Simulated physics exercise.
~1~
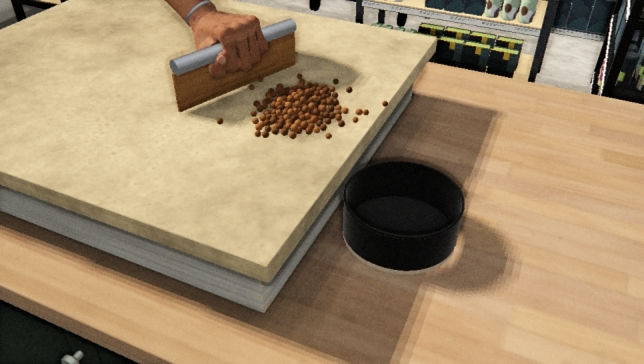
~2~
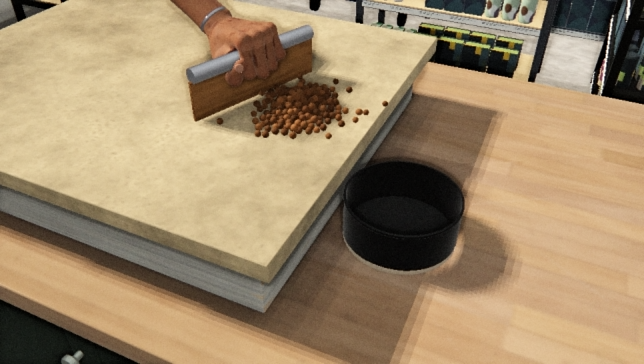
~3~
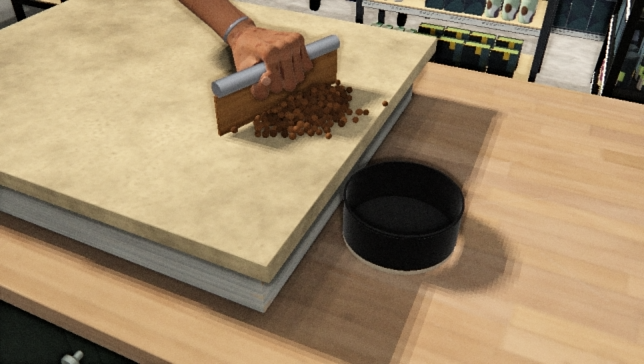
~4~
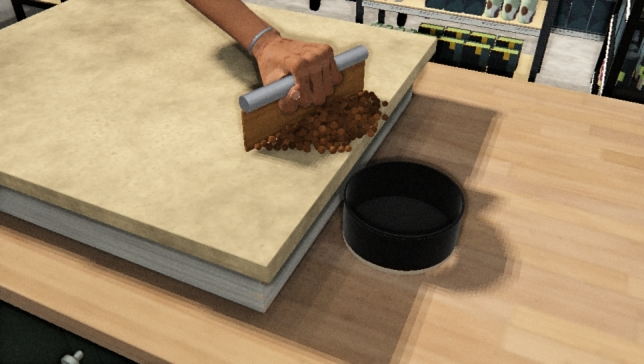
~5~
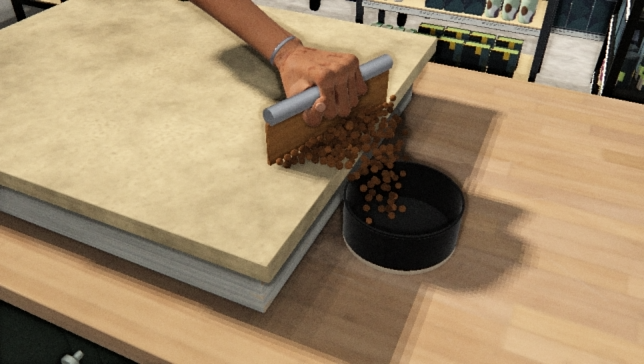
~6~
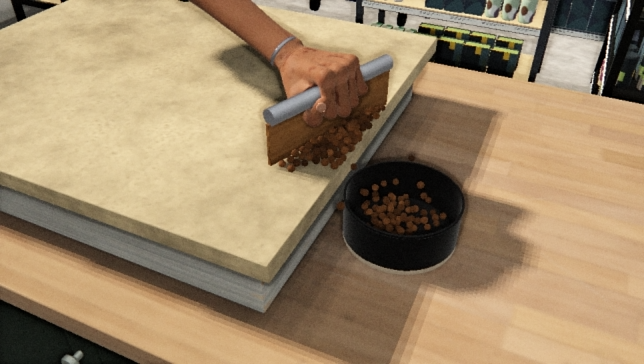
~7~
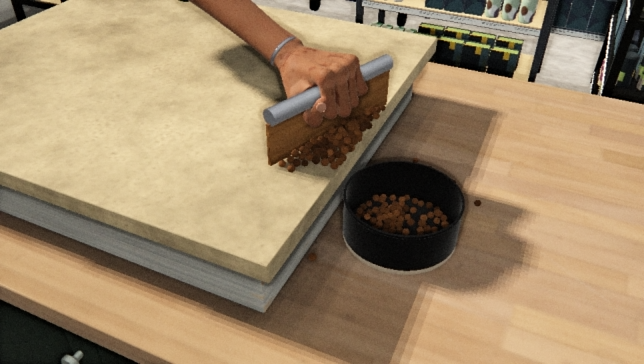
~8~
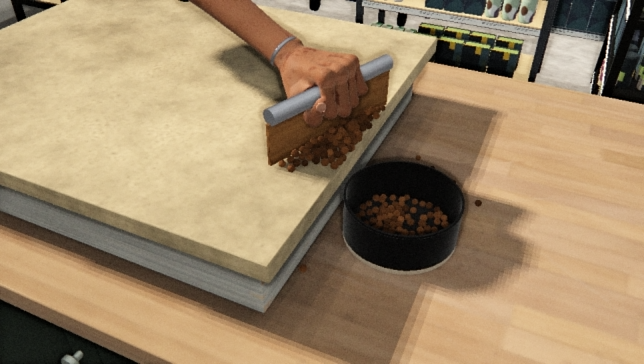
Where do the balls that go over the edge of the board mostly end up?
Most of the balls that go over land in the black pot, and only a small share of the heap misses it.
